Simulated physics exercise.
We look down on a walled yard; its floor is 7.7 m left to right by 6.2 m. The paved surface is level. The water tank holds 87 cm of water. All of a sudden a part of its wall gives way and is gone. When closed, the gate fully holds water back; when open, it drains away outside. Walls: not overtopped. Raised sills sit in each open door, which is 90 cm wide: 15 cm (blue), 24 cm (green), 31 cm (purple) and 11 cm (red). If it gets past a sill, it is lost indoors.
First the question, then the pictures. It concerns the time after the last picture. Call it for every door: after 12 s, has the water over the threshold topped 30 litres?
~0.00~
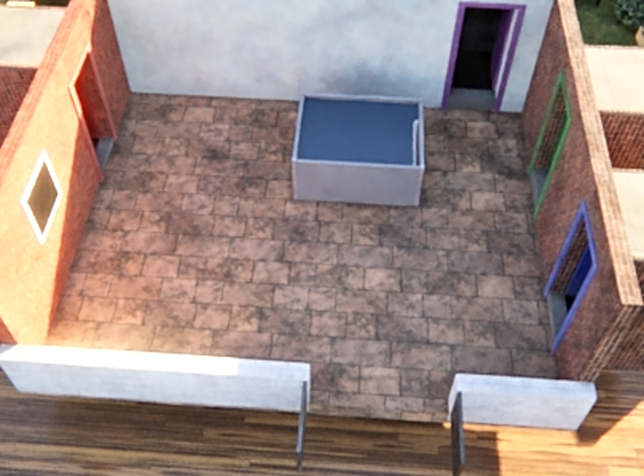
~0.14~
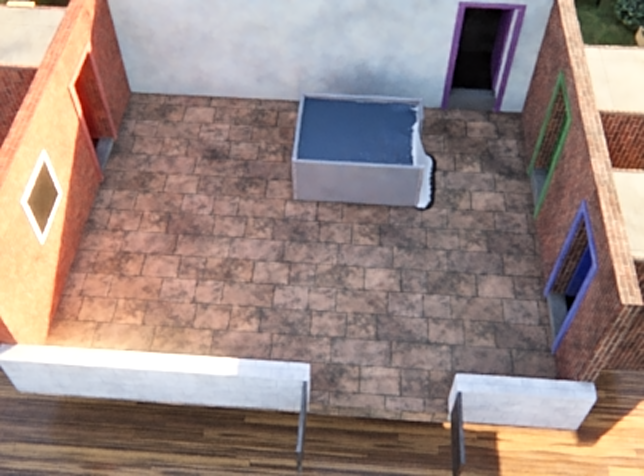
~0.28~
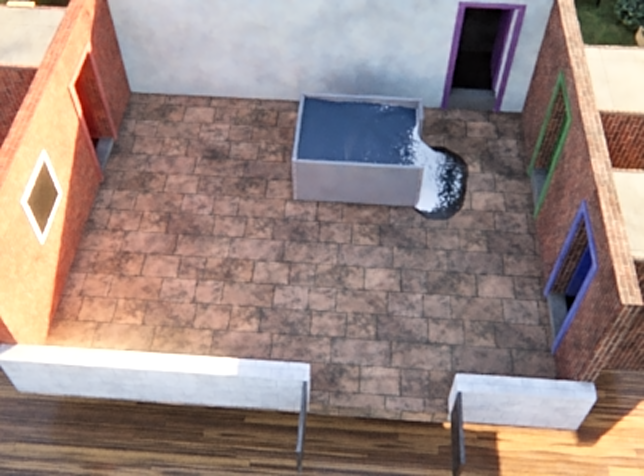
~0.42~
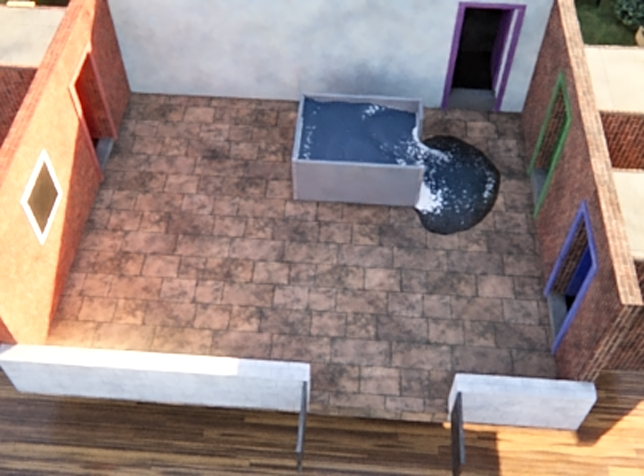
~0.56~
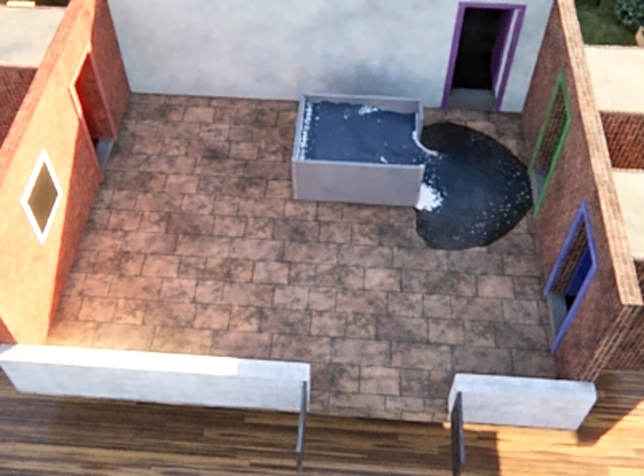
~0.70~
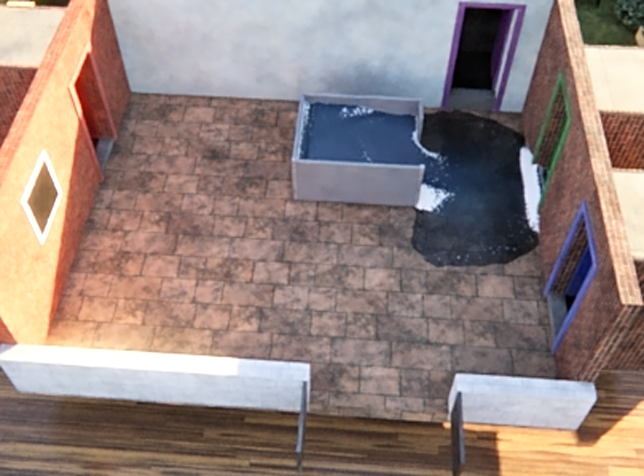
Blue door not topped, green door topped, purple door not topped, red door not topped.
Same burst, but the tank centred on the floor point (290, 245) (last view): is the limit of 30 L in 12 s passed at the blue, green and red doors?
Against the limit, the blue door exceeds it, the green door stays within it and the red door stays within it.
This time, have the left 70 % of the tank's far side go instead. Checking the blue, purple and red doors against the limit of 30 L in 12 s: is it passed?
Door blue stays within, door purple stays within, door red goes beyond.
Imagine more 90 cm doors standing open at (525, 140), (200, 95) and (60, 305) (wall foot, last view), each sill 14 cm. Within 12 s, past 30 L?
In that order: Beyond it, short of it, short of it.
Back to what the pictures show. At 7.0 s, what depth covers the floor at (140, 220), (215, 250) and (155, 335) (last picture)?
In that order: 3, 2 and 3 cm.
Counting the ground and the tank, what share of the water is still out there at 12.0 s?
Still there: Roughly 80 %.
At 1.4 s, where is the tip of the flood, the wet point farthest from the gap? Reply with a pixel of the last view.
Location: Approx. (549, 349) in the last view.
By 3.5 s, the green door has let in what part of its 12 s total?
Some 100 per cent by then.
After 1.4 s water covers 15 % of the floor and is deepest (46 cm) near (527, 181); blue door 9 cm at the sill, 0 L in, green door 46 cm at the sill, 82 L in, purple door 9 cm at the sill, 0 L in, red door not reached.
After 2.2 s water covers 25 % of the floor and is deepest (43 cm) near (556, 405); blue door 15 cm at the sill, 0 L in, green door 38 cm at the sill, 176 L in, purple door 20 cm at the sill, 0 L in, red door not reached.
After 3.5 s water covers 40 % of the floor and is deepest (26 cm) near (542, 392); blue door 9 cm at the sill, 1 L in, green door 23 cm at the sill, 212 L in, purple door 18 cm at the sill, 0 L in, red door not reached.
After 7.0 s water covers 85 % of the floor and is deepest (14 cm) near (543, 404); blue door 8 cm at the sill, 1 L in, green door 12 cm at the sill, 213 L in, purple door 10 cm at the sill, 0 L in, red door 8 cm at the sill, 0 L in.
After 12.0 s water covers 95 % of the floor and is deepest (9 cm) near (219, 382); blue door 6 cm at the sill, 1 L in, green door 6 cm at the sill, 213 L in, purple door 5 cm at the sill, 0 L in, red door 5 cm at the sill, 0 L in.
